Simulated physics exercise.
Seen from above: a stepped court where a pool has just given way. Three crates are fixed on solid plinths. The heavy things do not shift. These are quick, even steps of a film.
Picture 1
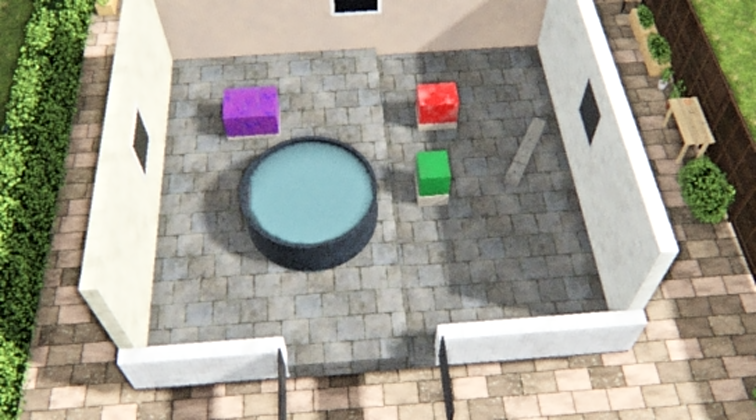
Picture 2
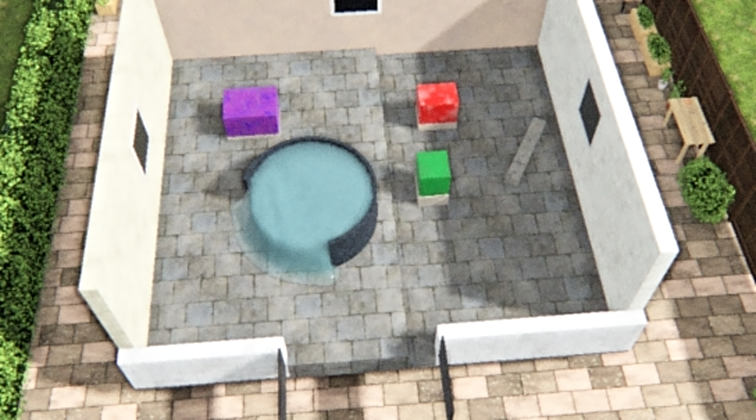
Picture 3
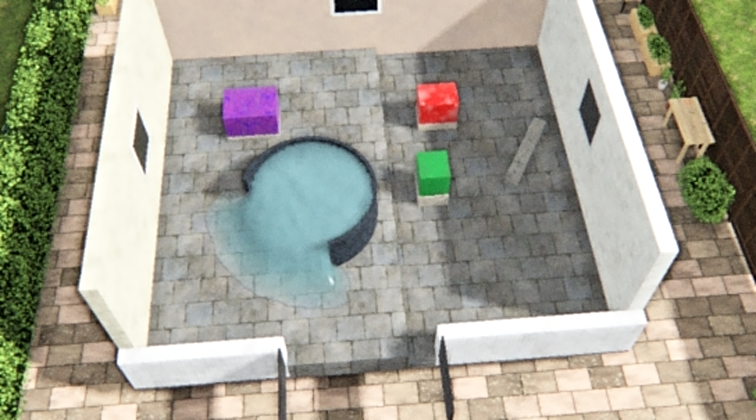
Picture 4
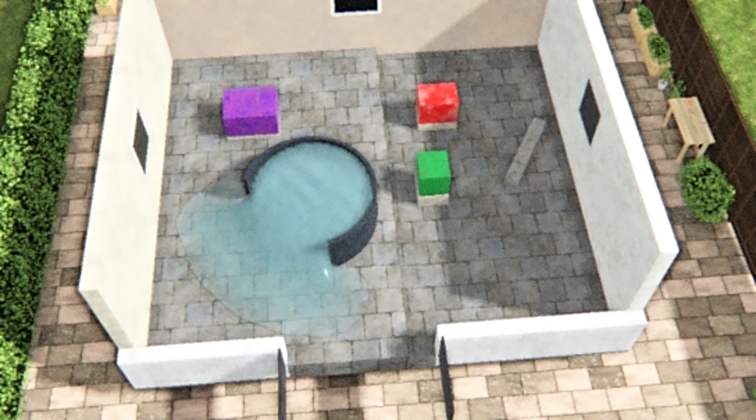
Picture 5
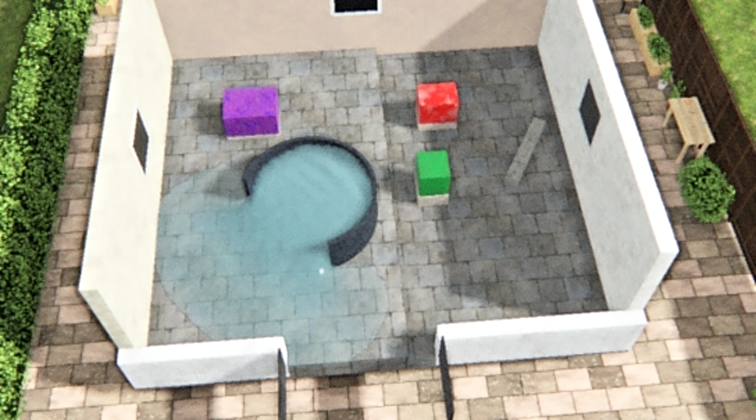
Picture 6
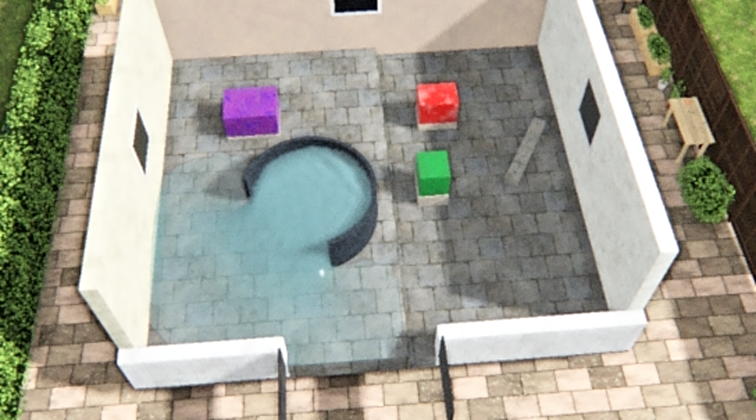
A round, dark-walled pool full of water lost the front left part of its wall, and the water poured out, spreading across the gray paving toward the left wall and the front opening.
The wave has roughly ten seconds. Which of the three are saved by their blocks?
The red crate stays dry; the purple crate gets wet; the green crate stays dry.
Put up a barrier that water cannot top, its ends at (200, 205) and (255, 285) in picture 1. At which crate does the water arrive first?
The purple-painted one.
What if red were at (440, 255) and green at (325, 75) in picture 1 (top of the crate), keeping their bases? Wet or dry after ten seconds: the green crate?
In short: The green crate stays dry.
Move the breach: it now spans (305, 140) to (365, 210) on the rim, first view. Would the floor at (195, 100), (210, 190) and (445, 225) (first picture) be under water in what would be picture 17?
One after the other: Dry, dry, wet.
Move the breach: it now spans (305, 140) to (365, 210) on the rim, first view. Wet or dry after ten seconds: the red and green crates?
In short: The red crate ends up wet; the green crate gets wet.
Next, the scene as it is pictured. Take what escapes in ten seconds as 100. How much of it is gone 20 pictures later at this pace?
Roughly 45 per cent.
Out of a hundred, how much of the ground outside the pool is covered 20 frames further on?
Near 35 in a hundred.
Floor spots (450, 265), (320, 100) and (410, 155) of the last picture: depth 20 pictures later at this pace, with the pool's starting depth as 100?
In that order: 0, 0 and 0 per cent.
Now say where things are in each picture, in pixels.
The first picture shows still water in the pool at (309, 192).
In the second picture, the front is at (240, 203), out from the gap at (267, 247).
In the third picture, the front is at (227, 196), out from the gap at (267, 249).
In the fourth picture, the front is at (348, 323), out from the gap at (268, 250).
In the fifth picture, the front is at a hidden place, out from the gap at (268, 251).
In the sixth picture, water pours out at (268, 251) and has run to a hidden place.
A moment on, water covers 20 % of the floor; the red crate not reached, the purple crate water round its plinth, the green crate not reached.
Next, water covers 25 % of the floor; the red crate not reached, the purple crate water round its plinth, the green crate not reached.
Then, water covers 35 % of the floor; the red crate not reached, the purple crate water round its plinth, the green crate not reached.
Later, water covers 60 % of the floor; the red crate water round its plinth, the purple crate water round its plinth, the green crate water round its plinth.
In the end, water covers 90 % of the floor; the red crate stayed above the water, the purple crate was topped, the green crate stayed above the water.
